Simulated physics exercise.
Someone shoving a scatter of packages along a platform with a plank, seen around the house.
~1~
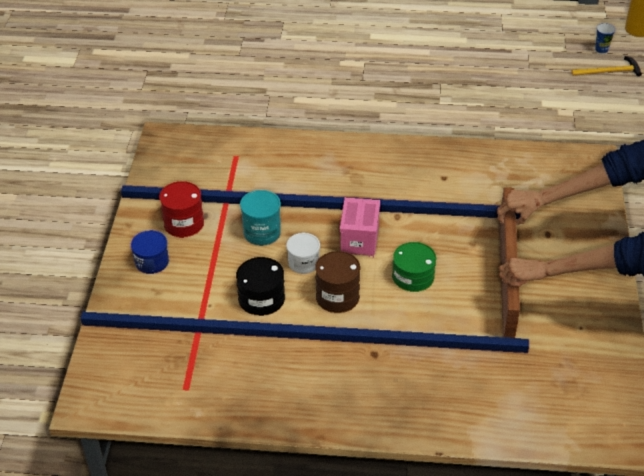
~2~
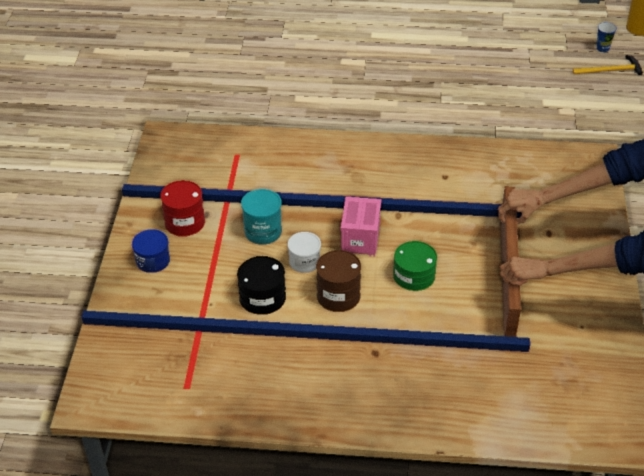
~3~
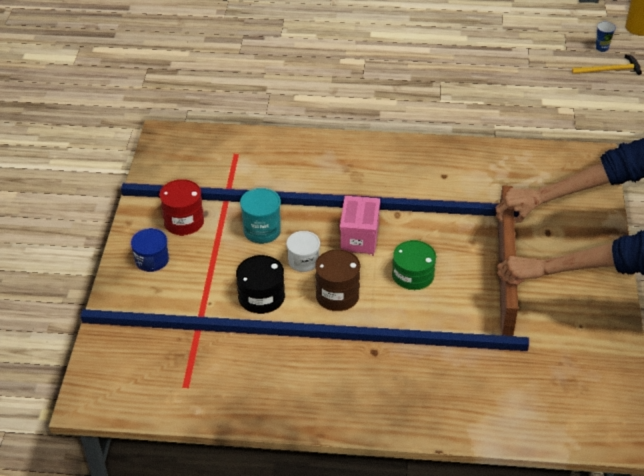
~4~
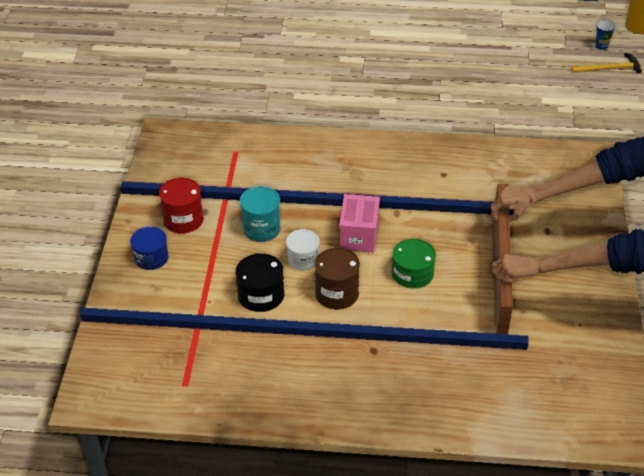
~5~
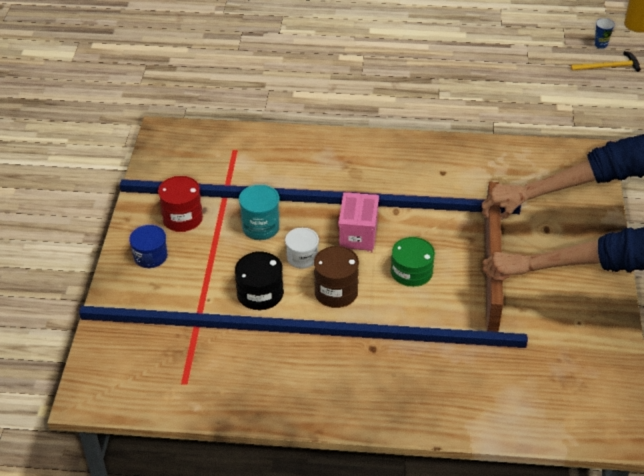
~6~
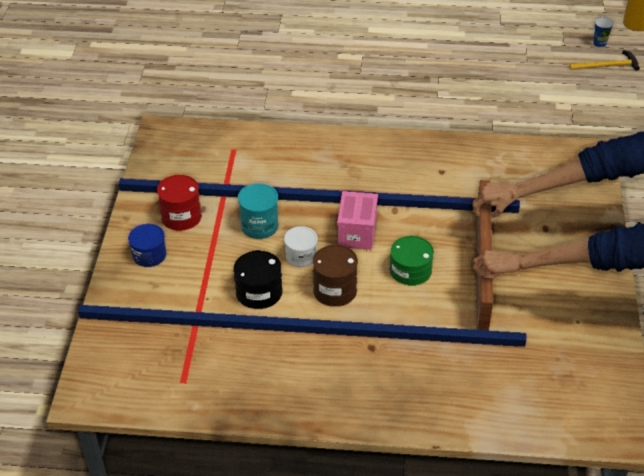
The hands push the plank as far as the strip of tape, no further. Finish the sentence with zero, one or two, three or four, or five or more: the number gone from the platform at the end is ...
The number gone from the platform at the end is zero.
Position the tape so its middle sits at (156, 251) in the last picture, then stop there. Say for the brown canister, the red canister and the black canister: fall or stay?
The brown canister keeps its place, the red canister leaves the top and the black canister leaves the top.
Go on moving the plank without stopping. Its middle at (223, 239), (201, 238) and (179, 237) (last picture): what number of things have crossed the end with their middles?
First 0, next 0, last 1.
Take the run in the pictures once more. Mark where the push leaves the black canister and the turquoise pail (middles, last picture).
The black canister ends at (136, 277) and the turquoise pail at (163, 205).
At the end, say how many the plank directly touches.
Count: 3.
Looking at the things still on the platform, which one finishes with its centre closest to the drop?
The red canister.
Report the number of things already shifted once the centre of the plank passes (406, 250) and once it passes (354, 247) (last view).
At the first point the count is 1, at the second it's 4.
Early on, none off yet; blue pail at rest near (148, 246); red canister at rest near (180, 203); turquoise pail at rest near (259, 212).
A while later, none off yet; blue pail at rest near (148, 246); red canister travelled a little near (174, 202); turquoise pail travelled about its own width near (212, 209).
Finally, the number that fall off is zero.
